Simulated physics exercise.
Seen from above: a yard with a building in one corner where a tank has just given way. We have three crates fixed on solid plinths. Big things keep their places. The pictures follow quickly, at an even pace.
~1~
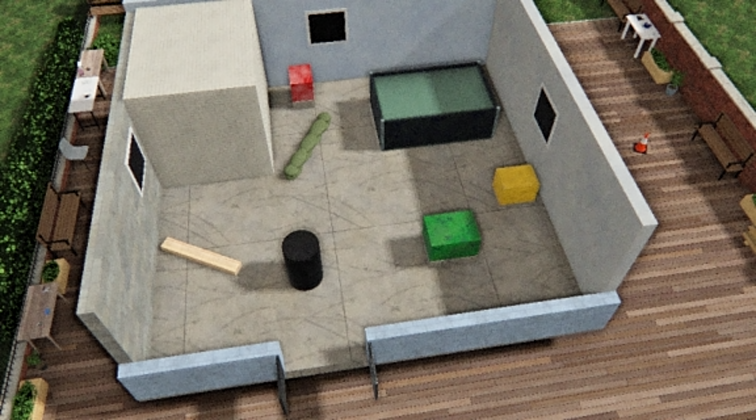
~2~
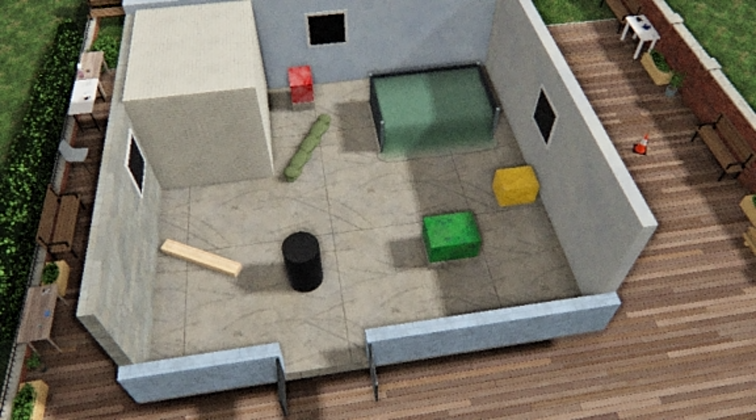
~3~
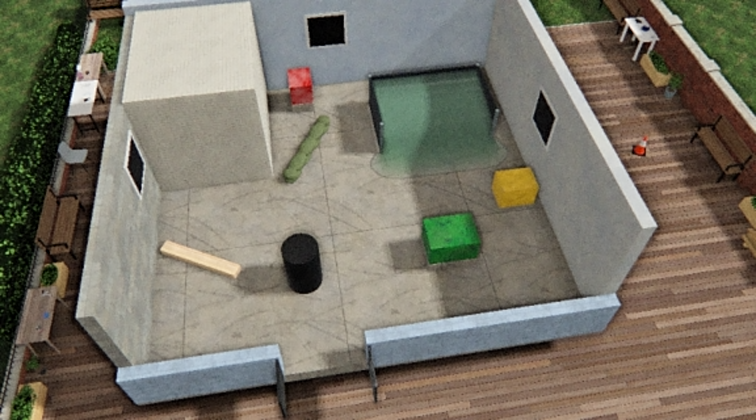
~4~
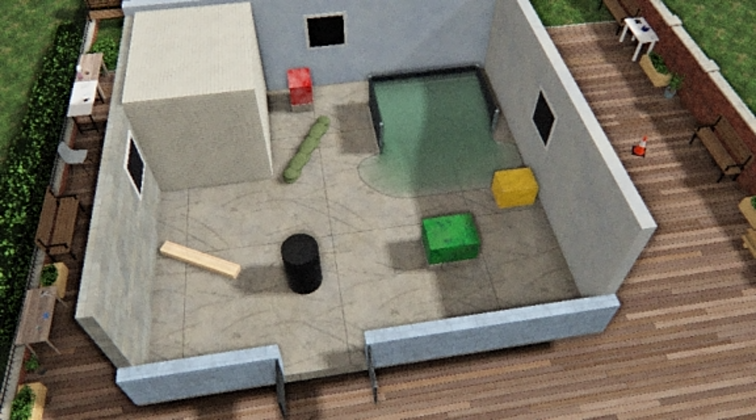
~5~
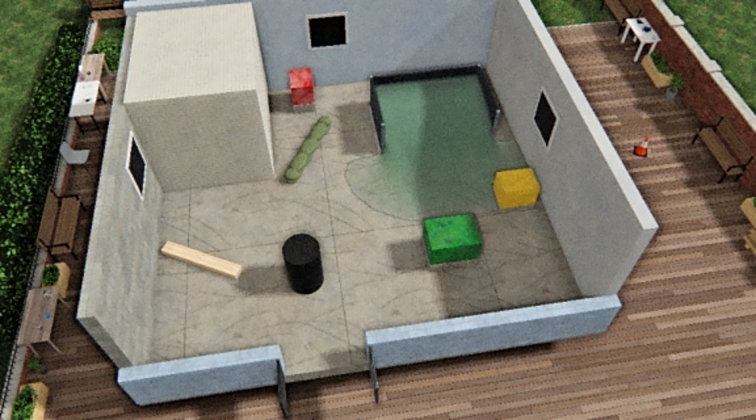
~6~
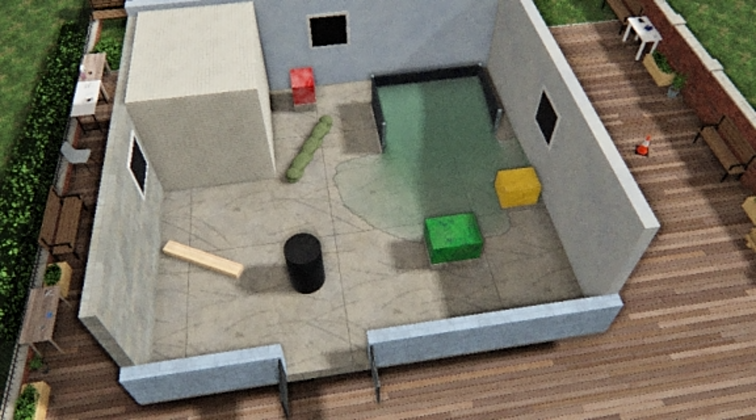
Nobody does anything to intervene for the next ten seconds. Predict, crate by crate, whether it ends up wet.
Result: The green crate gets dampened by the water. The red crate avoids any dampness from the water. The yellow crate gets dampened by the water.
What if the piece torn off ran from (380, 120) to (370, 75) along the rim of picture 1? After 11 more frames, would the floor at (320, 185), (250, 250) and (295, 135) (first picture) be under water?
First: Reached by the flood. Second: Reached by the flood. Third: Reached by the flood.
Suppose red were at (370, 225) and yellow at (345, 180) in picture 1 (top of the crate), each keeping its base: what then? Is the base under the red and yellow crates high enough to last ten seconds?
Result: Red one is overtopped; yellow one is overtopped.
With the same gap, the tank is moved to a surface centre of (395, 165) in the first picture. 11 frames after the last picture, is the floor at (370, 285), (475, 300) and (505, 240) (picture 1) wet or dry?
First drenched; next drenched; last drenched.
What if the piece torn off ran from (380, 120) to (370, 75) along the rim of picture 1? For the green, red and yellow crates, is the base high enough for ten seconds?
Then the green crate is untouched, the red crate gets flooded and the yellow crate gets flooded.
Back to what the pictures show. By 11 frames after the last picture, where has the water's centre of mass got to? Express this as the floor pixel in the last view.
Centre point: Around (449, 204).
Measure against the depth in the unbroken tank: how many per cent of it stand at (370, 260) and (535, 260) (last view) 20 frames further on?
Taking them in turn: 8 in a hundred, then 25 in a hundred.
A moment on, water covers 40 % of the floor; the green crate water round its plinth, the red crate not reached, the yellow crate water round its plinth.
Next, water covers 50 % of the floor; the green crate water round its plinth, the red crate not reached, the yellow crate water round its plinth.
Then, water covers 60 % of the floor; the green crate water round its plinth, the red crate not reached, the yellow crate water round its plinth.
Later, water covers 85 % of the floor; the green crate water round its plinth, the red crate not reached, the yellow crate water round its plinth.
In the end, water covers 95 % of the floor; the green crate was topped, the red crate stayed above the water, the yellow crate was topped.
